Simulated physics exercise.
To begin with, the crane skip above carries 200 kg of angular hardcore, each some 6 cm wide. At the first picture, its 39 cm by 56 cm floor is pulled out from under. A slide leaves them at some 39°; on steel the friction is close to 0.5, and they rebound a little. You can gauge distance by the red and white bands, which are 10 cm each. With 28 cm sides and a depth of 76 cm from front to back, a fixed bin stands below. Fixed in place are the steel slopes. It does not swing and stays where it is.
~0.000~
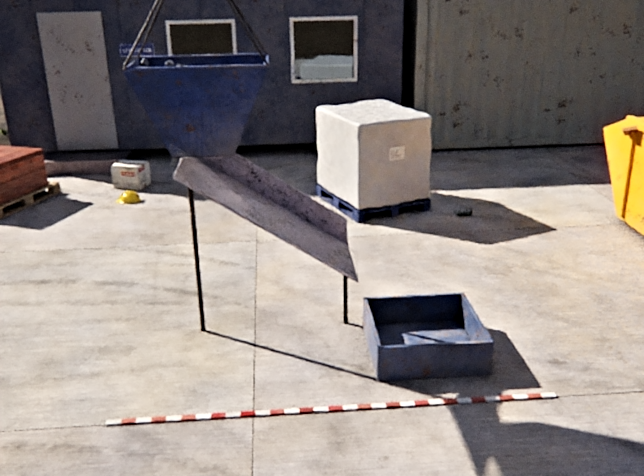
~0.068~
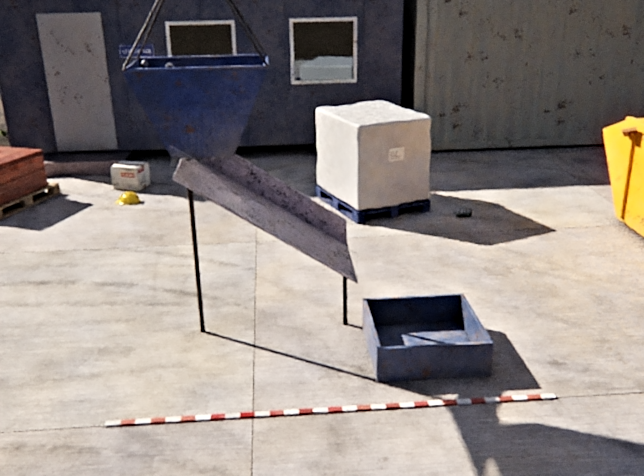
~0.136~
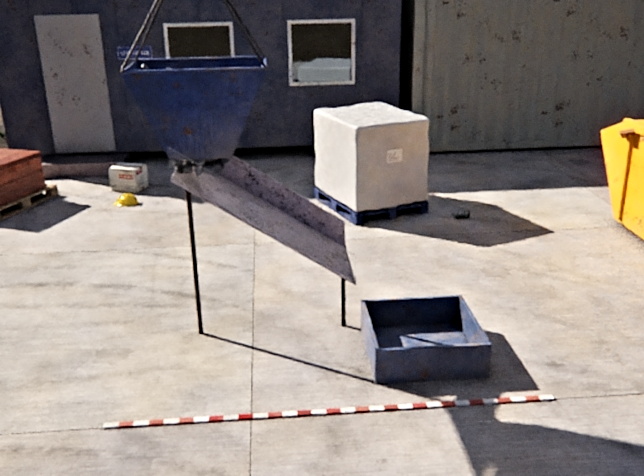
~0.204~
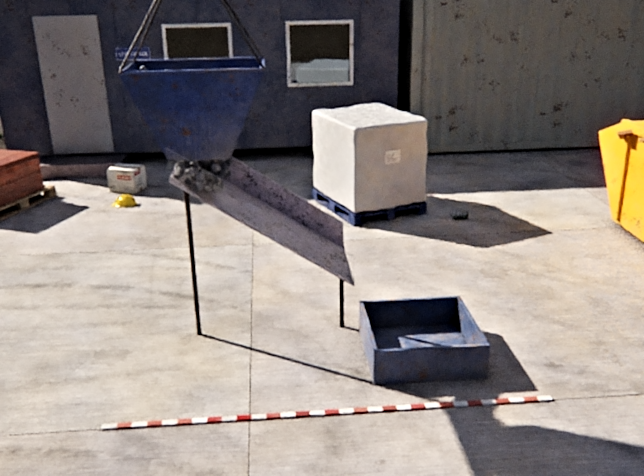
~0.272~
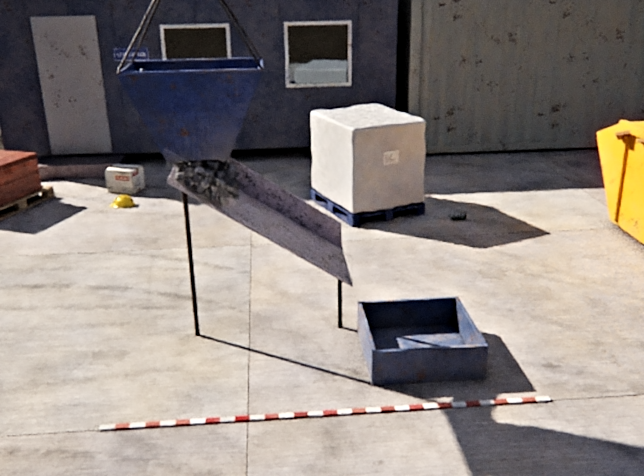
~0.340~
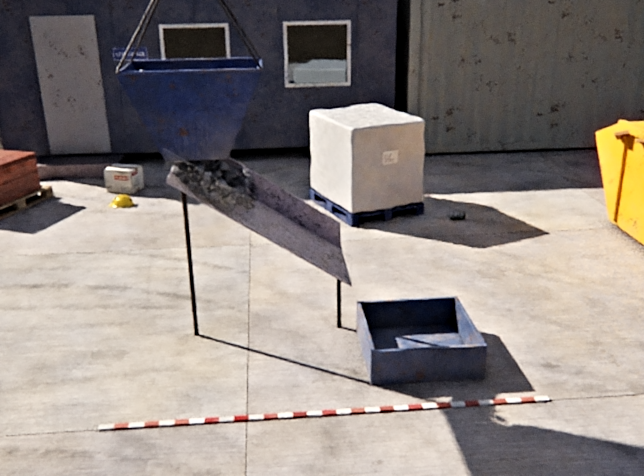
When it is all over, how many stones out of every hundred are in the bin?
Some 97 out of 100.
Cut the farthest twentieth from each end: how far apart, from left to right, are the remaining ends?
Some 70 cm from left to right.
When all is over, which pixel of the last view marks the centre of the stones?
Middle of load approx at pixel (413, 336).
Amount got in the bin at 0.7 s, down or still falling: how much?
Roughly 0 percent by that time.
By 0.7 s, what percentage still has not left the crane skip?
Around 40 per cent is yet inside.
After 0.7 s, 40 % in the crane skip, 57 % on the steel, 3 % falling or lying left of the bin; the stones farthest right are at (351, 259).
After 1.1 s, 18 % in the crane skip, 65 % on the steel, 6 % falling or lying left of the bin, 11 % falling or lying in the bin; the stones farthest right are at (447, 330).
After 1.7 s, 0 % in the crane skip, 49 % on the steel, 6 % falling or lying left of the bin, 44 % falling or lying in the bin; the stones farthest right are at (470, 330).
After 2.6 s, 0 % in the crane skip, 7 % on the steel, 4 % falling or lying left of the bin, 88 % falling or lying in the bin; the stones farthest right are at (478, 328).
After 4.5 s, 0 % in the crane skip, 1 % left of the bin, 97 % in the bin, 2 % beside or right of the bin; the stones farthest right are at (478, 328).
